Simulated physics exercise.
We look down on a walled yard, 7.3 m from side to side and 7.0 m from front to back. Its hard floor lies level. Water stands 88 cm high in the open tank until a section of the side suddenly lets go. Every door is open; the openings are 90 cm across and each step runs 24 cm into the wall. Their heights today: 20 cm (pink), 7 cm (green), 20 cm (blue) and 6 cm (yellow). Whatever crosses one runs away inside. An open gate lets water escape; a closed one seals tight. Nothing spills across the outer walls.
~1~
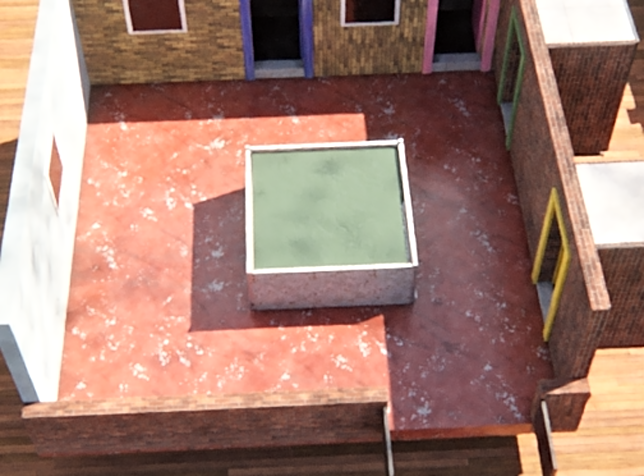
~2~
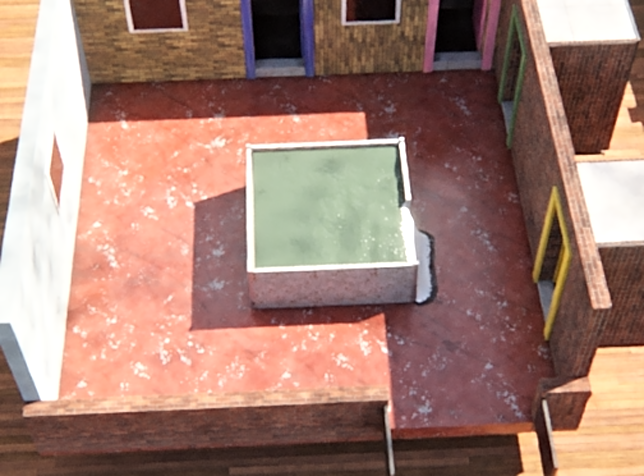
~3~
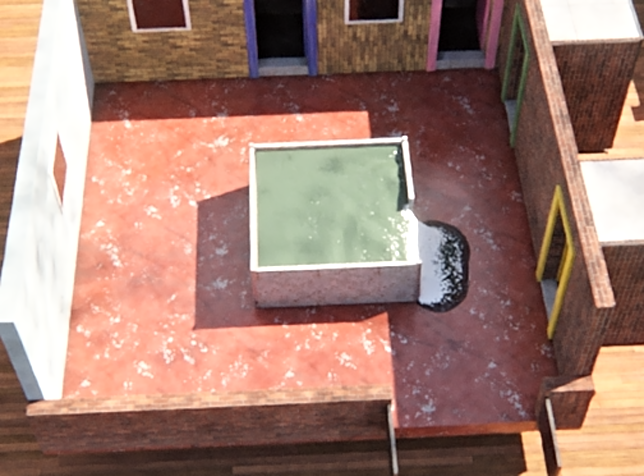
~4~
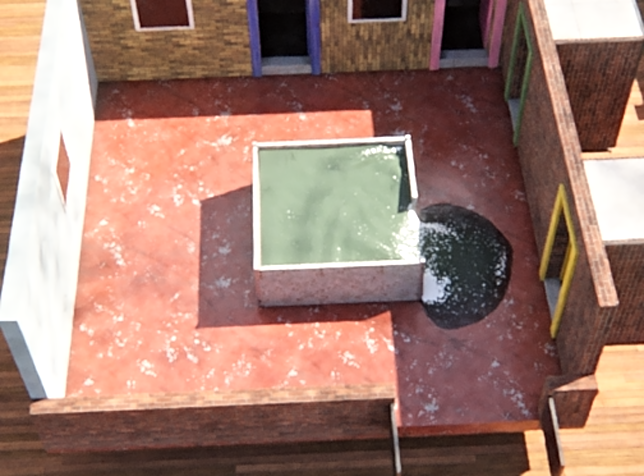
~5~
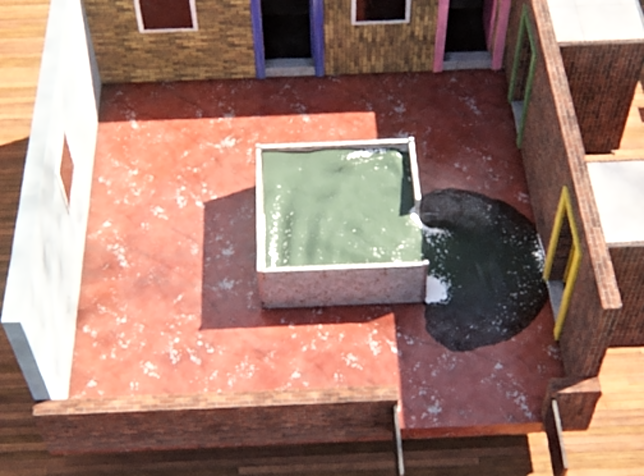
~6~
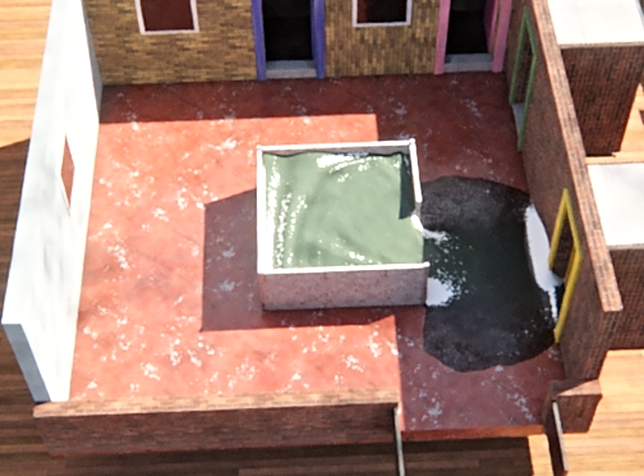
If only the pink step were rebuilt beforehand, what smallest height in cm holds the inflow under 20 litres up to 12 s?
It would have to be roughly 22 cm high.
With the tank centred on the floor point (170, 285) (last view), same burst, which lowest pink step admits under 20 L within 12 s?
Then roughly 17 cm.
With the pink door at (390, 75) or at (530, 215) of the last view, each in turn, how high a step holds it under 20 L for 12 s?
About 11.0 and 35 cm.
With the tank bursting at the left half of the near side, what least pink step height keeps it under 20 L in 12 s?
Some 11.5 cm.
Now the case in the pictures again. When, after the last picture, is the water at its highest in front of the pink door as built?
Near 2.4 s.
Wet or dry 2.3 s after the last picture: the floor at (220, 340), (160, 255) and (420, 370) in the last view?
In that order: Dry, still dry, flooded.
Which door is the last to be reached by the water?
Last comes the blue one.
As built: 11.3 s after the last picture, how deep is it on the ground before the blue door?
Roughly 4.0 cm deep.
Then, 0.7 s after the last picture water covers 15 % of the floor, deepest (54 cm) near (539, 268); it has not reached the pink door.
Then, 2.3 s after the last picture water covers 35 % of the floor, deepest (45 cm) near (566, 409); 31 cm at the pink door, 13 litres in over its 20 cm step.
Then, 11.3 s after the last picture water covers 100 % of the floor, deepest (10 cm) near (566, 409); 8 cm at the pink door, 38 litres in over its 20 cm step.
At the pink door as built, the water peaked near 31 cm, 2.3 s after the last picture.
With a step of 19.5 cm, 43 litres would have come in within the 12 s; with 27 cm, 3 litres. So under 20 litres takes about 22 cm.
